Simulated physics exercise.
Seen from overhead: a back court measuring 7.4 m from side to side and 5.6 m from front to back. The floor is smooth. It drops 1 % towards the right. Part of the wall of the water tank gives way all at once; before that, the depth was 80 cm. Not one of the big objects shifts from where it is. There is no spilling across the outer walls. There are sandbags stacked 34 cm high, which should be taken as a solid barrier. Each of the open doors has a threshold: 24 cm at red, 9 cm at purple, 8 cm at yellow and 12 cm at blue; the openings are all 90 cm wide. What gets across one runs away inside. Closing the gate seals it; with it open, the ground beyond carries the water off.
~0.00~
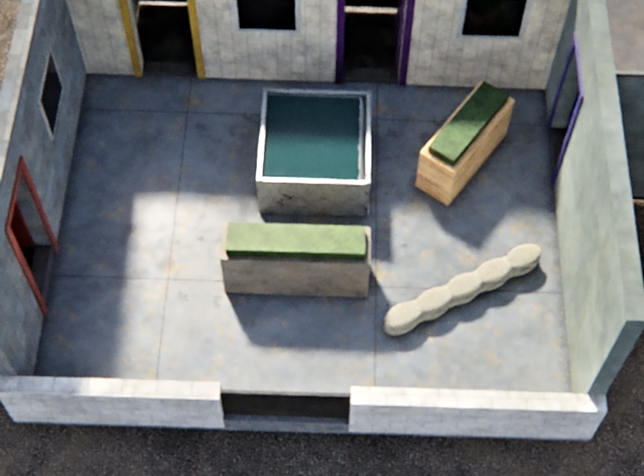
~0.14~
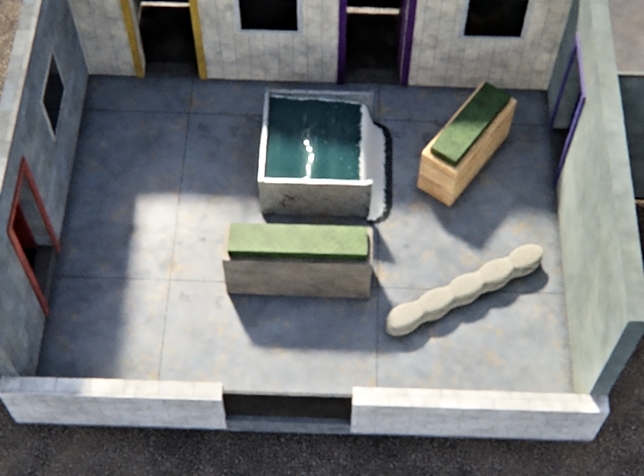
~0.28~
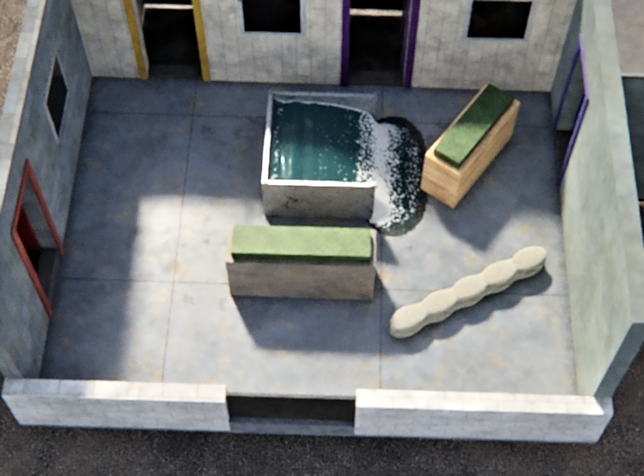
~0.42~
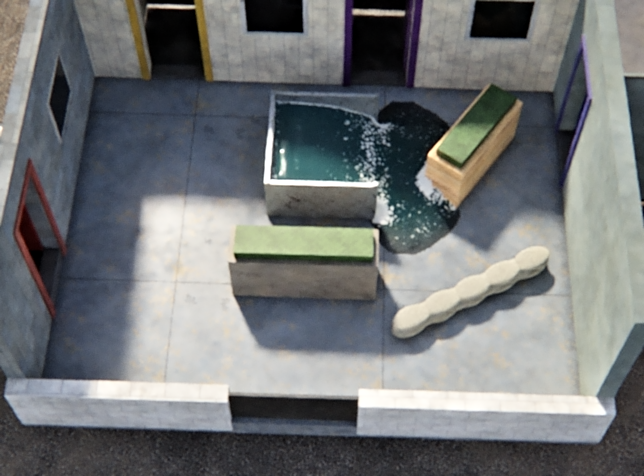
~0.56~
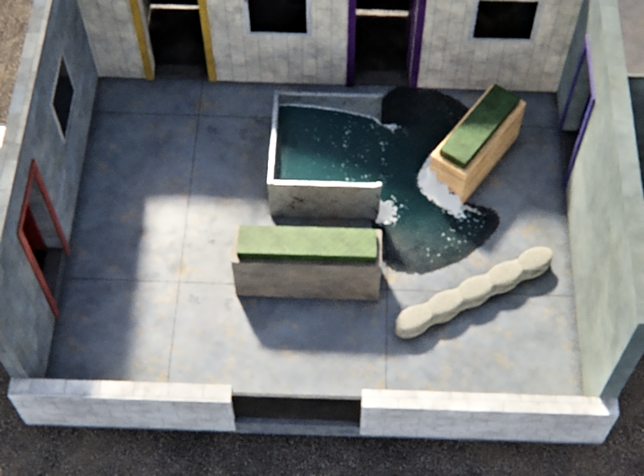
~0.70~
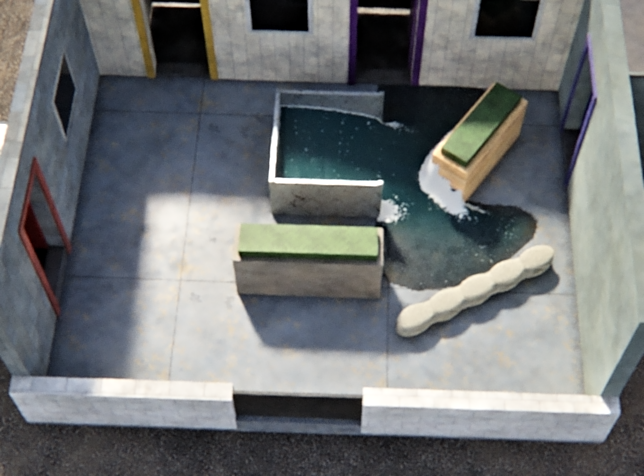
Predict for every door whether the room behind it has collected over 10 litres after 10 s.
My prediction: The red door room collects 10 litres or less; the purple door room collects over 10 litres; the yellow door room collects 10 litres or less; the blue door room collects over 10 litres.
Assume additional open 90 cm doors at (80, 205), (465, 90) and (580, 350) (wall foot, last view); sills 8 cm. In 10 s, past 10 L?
Less, more, less.
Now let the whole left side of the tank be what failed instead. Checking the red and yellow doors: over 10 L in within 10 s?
Lab note: Vs limit, red door inside limit; yellow door limit exceeded.
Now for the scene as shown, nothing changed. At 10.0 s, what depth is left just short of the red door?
About 4.5 cm.
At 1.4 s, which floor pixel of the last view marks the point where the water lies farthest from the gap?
That's around (579, 322) in the last picture.
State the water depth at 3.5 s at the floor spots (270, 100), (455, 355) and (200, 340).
3, 0 and 1 cm.
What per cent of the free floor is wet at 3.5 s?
I'd say around 55 %.
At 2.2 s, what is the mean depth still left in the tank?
16 cm.
After 1.4 s water covers 20 % of the floor and is deepest (48 cm) near (469, 88); red door not reached, purple door 2 cm at the sill, 0 L in, yellow door not reached, blue door not reached.
After 2.2 s water covers 30 % of the floor and is deepest (40 cm) near (547, 90); red door not reached, purple door 11 cm at the sill, 0 L in, yellow door not reached, blue door 23 cm at the sill, 3 L in.
After 3.5 s water covers 55 % of the floor and is deepest (28 cm) near (463, 284); red door not reached, purple door 11 cm at the sill, 14 L in, yellow door 2 cm at the sill, 0 L in, blue door 15 cm at the sill, 36 L in.
After 6.0 s water covers 75 % of the floor and is deepest (14 cm) near (558, 91); red door not reached, purple door 7 cm at the sill, 18 L in, yellow door 3 cm at the sill, 0 L in, blue door 13 cm at the sill, 54 L in.
After 10.0 s water covers 95 % of the floor and is deepest (10 cm) near (560, 109); red door 4 cm at the sill, 0 L in, purple door 6 cm at the sill, 18 L in, yellow door 3 cm at the sill, 0 L in, blue door 8 cm at the sill, 55 L in.
